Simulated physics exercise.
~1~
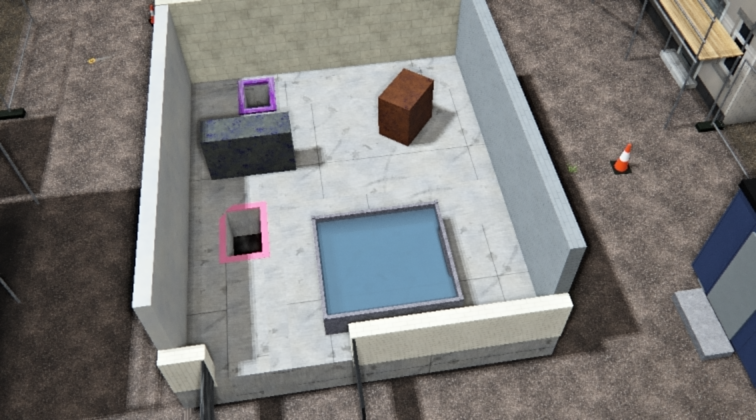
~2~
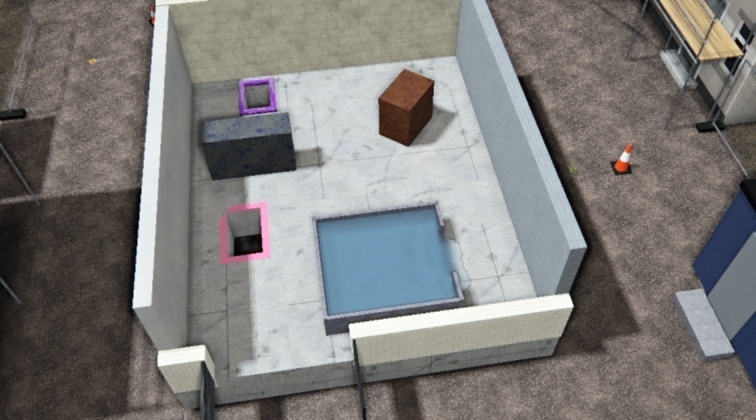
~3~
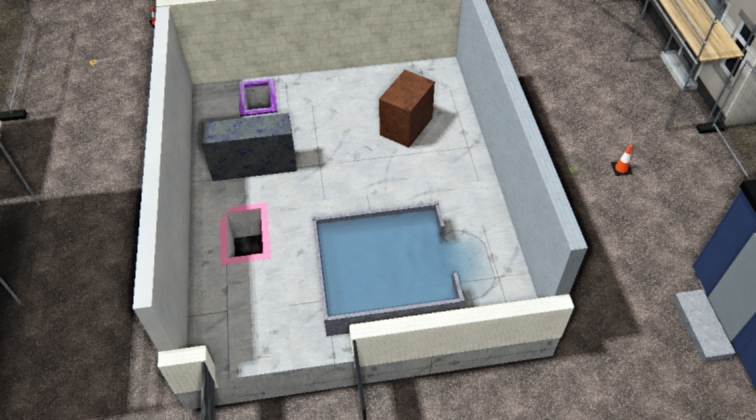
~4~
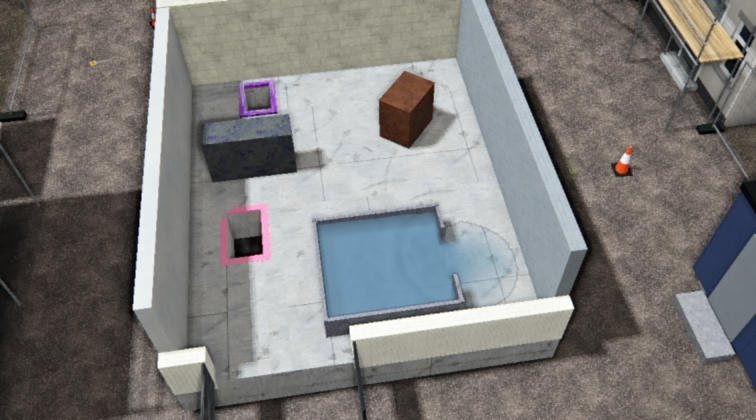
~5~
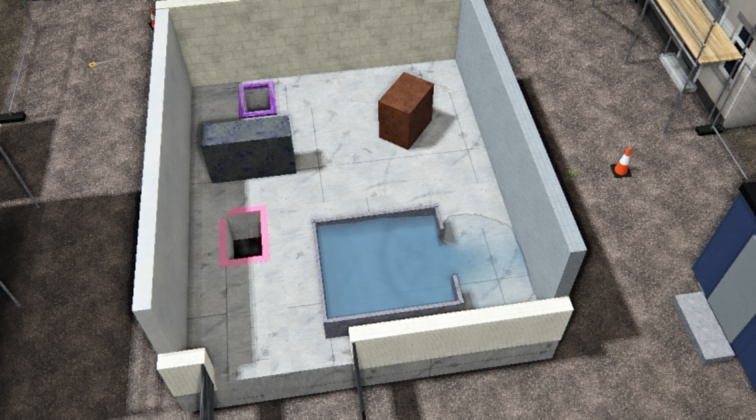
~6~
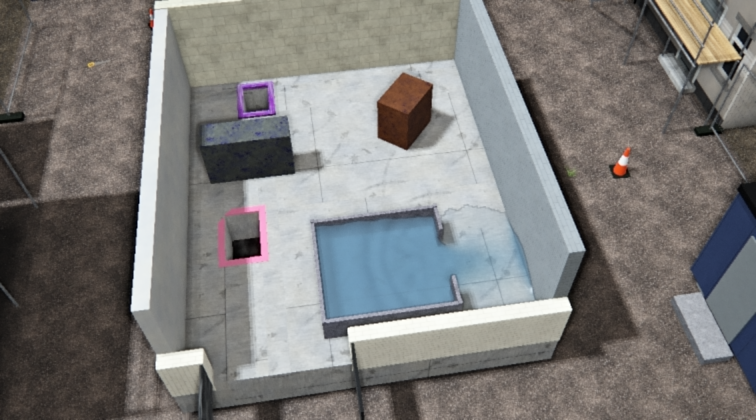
At the start, a rectangular tank of blue water sits whole and still on a pale walled slab, with a brown block, a dark block and two pits outlined in pink and purple. Then its right side opens, and water pours through the gap, spreading in a thin fan toward the right wall.
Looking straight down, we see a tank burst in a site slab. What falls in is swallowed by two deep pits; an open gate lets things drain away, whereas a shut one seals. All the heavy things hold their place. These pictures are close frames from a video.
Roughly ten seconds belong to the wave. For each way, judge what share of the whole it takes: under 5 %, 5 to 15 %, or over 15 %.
Shares: The gate takes 5 to 15 %; the pink pit takes under 5 %; the purple pit takes under 5 %.
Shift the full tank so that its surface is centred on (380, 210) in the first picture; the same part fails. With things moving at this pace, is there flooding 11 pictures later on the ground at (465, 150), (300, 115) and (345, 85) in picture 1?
Spot one wetted, spot two unwetted, spot three unwetted.
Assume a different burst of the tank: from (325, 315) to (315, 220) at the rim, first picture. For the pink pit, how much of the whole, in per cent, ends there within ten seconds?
For pink, it comes to 35 percent.
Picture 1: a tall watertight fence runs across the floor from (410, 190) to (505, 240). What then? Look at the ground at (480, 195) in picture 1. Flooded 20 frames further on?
That spot: Submerged.
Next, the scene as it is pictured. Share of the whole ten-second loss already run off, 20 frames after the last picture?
My estimate is roughly 5 percent.
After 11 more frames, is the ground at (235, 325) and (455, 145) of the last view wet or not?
In turn: Not flooded, awash.
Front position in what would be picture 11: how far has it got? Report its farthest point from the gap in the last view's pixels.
The front tops out at about (485, 171).
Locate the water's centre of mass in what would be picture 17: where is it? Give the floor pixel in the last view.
I reckon somewhere around (419, 271).
A moment on, water covers 10 % of the floor; the gate 0 %, the pink pit 0 %, the purple pit 0 %.
Next, water covers 20 % of the floor; the gate 0 %, the pink pit 0 %, the purple pit 0 %.
Then, water covers 35 % of the floor; the gate 0 %, the pink pit 0 %, the purple pit 0 %.
Later, water covers 55 % of the floor; the gate 4 %, the pink pit 0 %, the purple pit 0 %.
In the end, water covers 85 % of the floor; the gate 8 %, the pink pit 2 %, the purple pit 1 %.
